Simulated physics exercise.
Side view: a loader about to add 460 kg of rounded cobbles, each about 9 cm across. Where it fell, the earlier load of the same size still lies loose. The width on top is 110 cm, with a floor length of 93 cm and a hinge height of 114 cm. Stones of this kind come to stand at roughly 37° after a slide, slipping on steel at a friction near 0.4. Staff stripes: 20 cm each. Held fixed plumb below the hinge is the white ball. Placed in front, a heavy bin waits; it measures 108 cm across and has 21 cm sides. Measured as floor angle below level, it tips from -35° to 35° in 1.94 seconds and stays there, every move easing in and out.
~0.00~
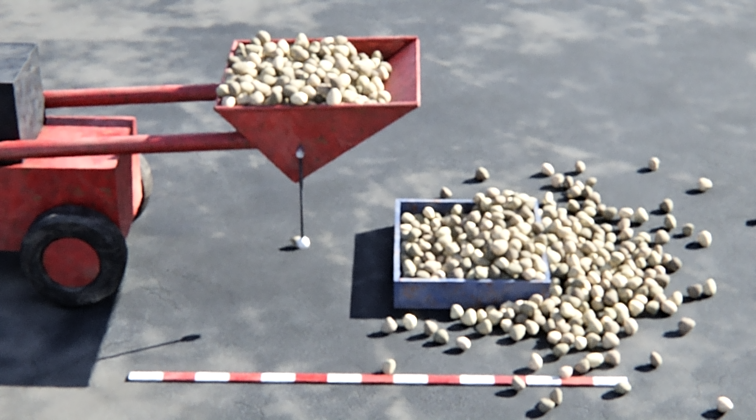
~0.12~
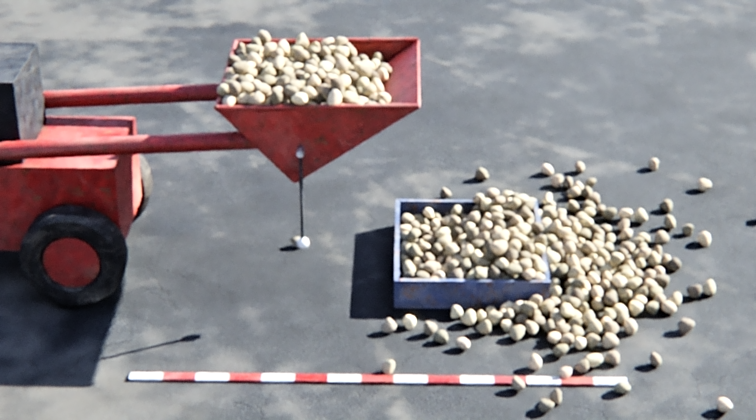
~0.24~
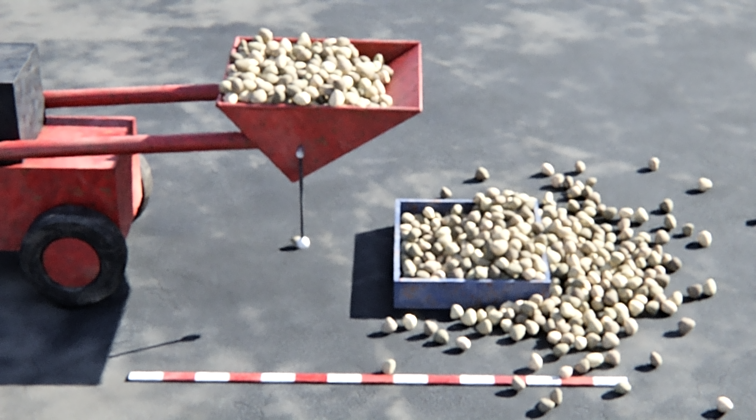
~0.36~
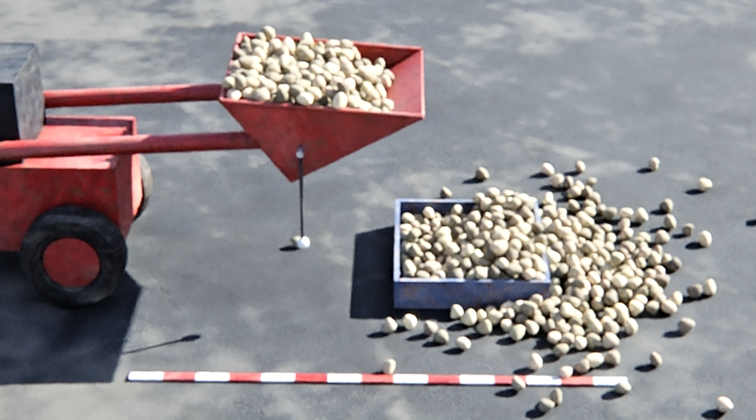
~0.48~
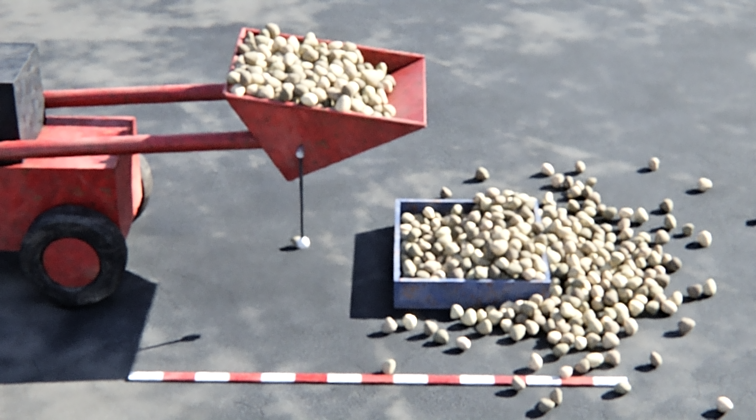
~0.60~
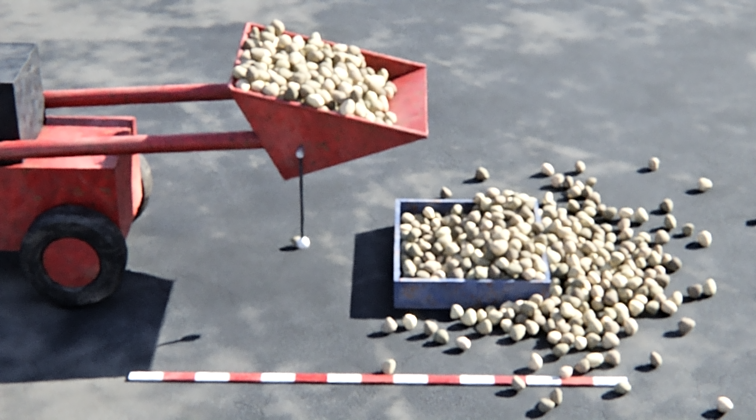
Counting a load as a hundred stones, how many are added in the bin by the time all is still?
Some 51 are added.
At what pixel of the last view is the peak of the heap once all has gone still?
It ends up around (449, 211) in the last picture.
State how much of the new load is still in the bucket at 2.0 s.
Held: Around 35 % of the load.
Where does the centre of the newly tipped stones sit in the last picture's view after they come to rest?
I'd say close to (439, 246).
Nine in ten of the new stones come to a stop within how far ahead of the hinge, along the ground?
Close to 120 centimetres.
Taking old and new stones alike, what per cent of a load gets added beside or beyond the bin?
Result: Near 30 % of one load.
After 1.5 s the floor is at 24°; in per cent of one load, 96 in the bucket, 1 short of the bin, 57 in the bin, 48 beside or beyond the bin; the foremost stones are at (697, 225).
After 2.0 s the floor is at 35°; in per cent of one load, 33 in the bucket, 3 short of the bin, 110 in the bin, 56 beside or beyond the bin; the foremost stones are at (697, 225).
After 2.4 s the floor is at 35°; in per cent of one load, 6 in the bucket, 9 short of the bin, 120 in the bin, 66 beside or beyond the bin; the foremost stones are at (697, 225).
After 5.1 s the floor is at 35°; in per cent of one load, 0 in the bucket, 20 short of the bin, 104 in the bin, 77 beside or beyond the bin; the foremost stones are at (697, 225). Net gain in the bin, 51.
